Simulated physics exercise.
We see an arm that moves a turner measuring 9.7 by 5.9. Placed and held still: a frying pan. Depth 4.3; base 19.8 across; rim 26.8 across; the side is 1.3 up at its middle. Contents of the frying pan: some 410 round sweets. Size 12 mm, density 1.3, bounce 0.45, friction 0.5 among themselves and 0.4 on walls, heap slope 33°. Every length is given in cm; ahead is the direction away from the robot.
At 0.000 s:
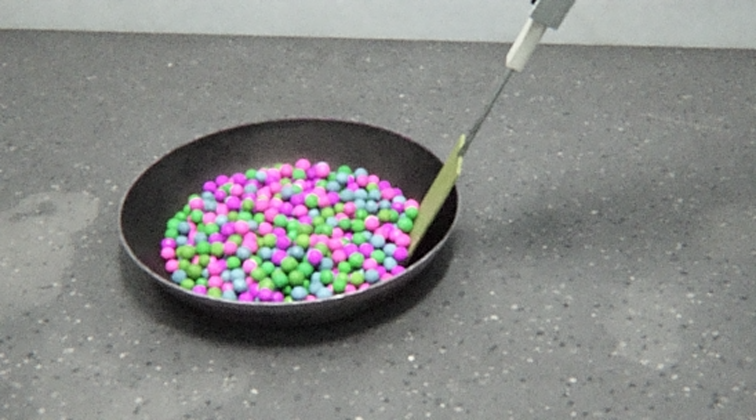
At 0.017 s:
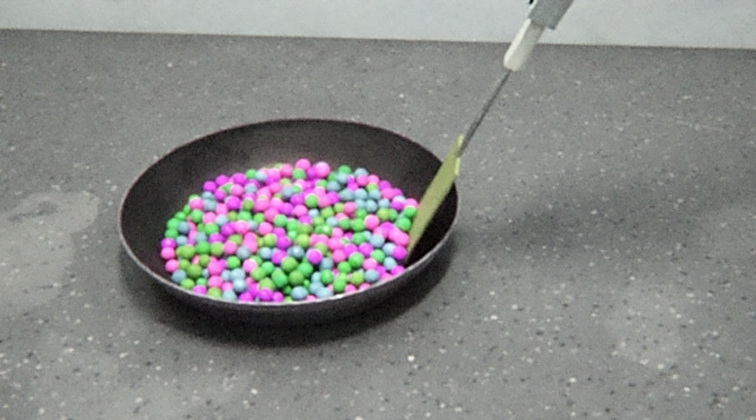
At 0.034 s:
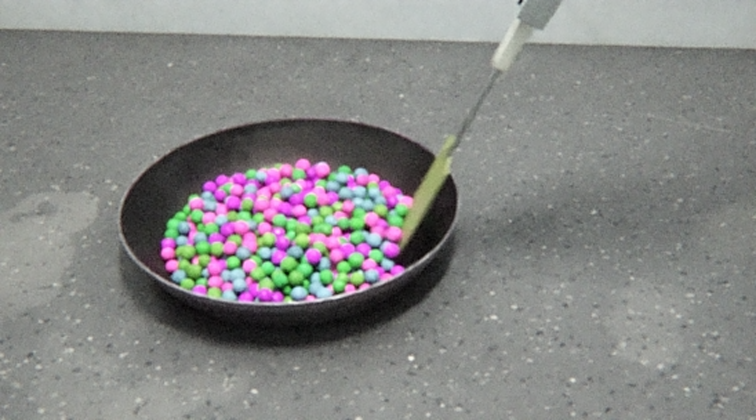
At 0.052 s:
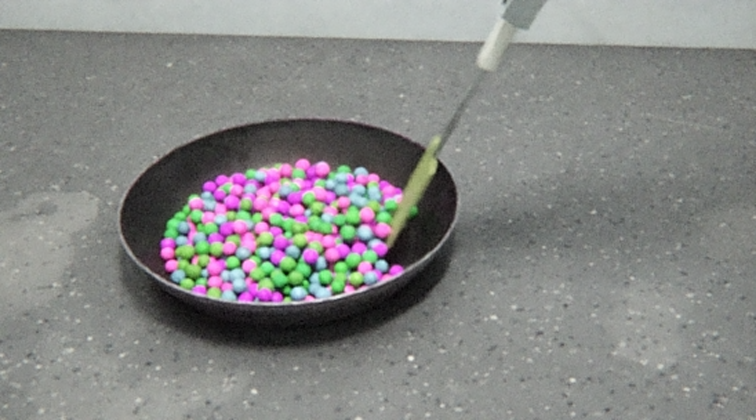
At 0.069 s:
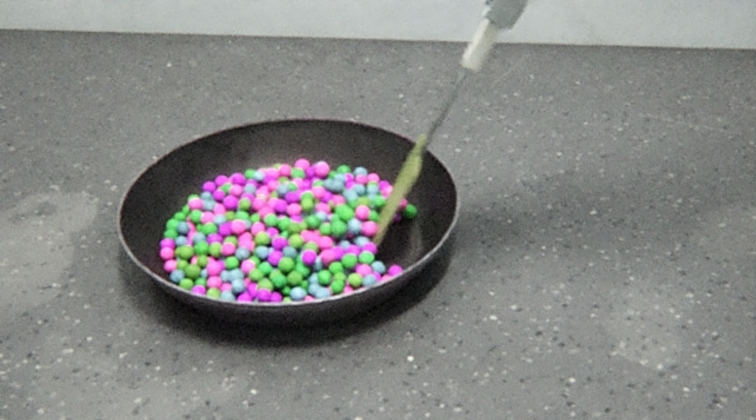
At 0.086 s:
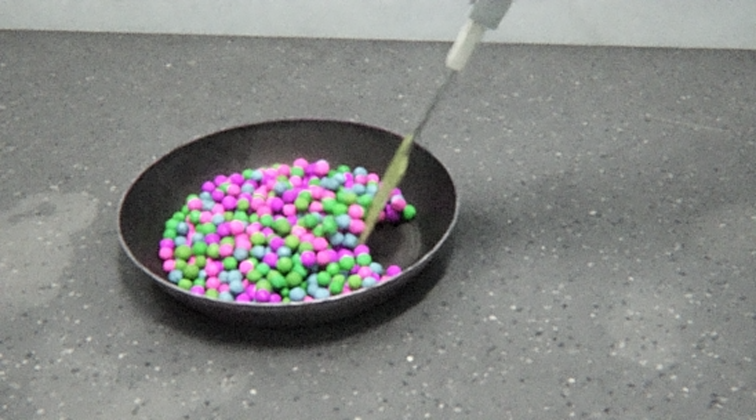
Yellow-green turner held by a robot arm sliding left through pink, green, blue and purple round sweets in a still frying pan.
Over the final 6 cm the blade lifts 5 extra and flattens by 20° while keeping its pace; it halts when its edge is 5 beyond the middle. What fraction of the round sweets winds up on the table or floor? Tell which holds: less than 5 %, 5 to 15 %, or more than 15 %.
What holds is less than 5 %.
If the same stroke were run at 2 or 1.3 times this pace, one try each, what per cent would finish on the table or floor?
Roughly 15 percent for the first try, 5 percent for the second.
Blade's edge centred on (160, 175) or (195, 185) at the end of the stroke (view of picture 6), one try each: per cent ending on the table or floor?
Respectively some 10 and 5 percent end on the table or floor.
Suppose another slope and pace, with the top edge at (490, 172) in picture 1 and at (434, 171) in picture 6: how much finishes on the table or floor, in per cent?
About 0 per cent.
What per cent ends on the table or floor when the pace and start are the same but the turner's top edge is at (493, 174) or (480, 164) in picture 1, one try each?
First try around 0 percent, second around 0 percent.
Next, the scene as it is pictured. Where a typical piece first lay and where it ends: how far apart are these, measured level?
Distance: Near 2 cm.
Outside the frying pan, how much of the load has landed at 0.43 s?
0 %.
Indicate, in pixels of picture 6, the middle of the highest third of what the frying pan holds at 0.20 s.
(249, 214).
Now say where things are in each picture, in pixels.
In the first frame, turner top edge at (461, 154), sloping 64°; upper third of the load around (297, 222), from x 170 to 410, top at y 165; 413 in the frying pan.
In the second frame, turner top edge at (459, 154), sloping 64°; upper third of the load around (298, 222), from x 170 to 410, top at y 165.
In the third frame, turner top edge at (449, 154), sloping 64°; upper third of the load around (300, 221), from x 170 to 410, top at y 165.
In the fourth frame, turner top edge at (435, 154), sloping 64°; upper third of the load around (300, 220), from x 170 to 410, top at y 165.
In the fifth frame, turner top edge at (420, 153), sloping 64°; upper third of the load around (301, 221), from x 165 to 410, top at y 165.
In the sixth frame, turner top edge at (406, 153), sloping 64°; upper third of the load around (299, 221), from x 165 to 410, top at y 165; 413 in the frying pan.
By 0.14 s, sloping 64°, highest piece 5 above the table; 413 in the frying pan.
By 0.20 s, sloping 54°, highest piece 7 above the table; 413 in the frying pan.
By 0.43 s, sloping 44°, highest piece 5 above the table; 412 in the frying pan, 1 on the blade or in flight.
By 1.48 s, sloping 44°, highest piece 4 above the table; 412 in the frying pan, 1 on the table or floor.
Final count, 412 in the frying pan, 1 on the table or floor. That is 0 % on the table or floor.
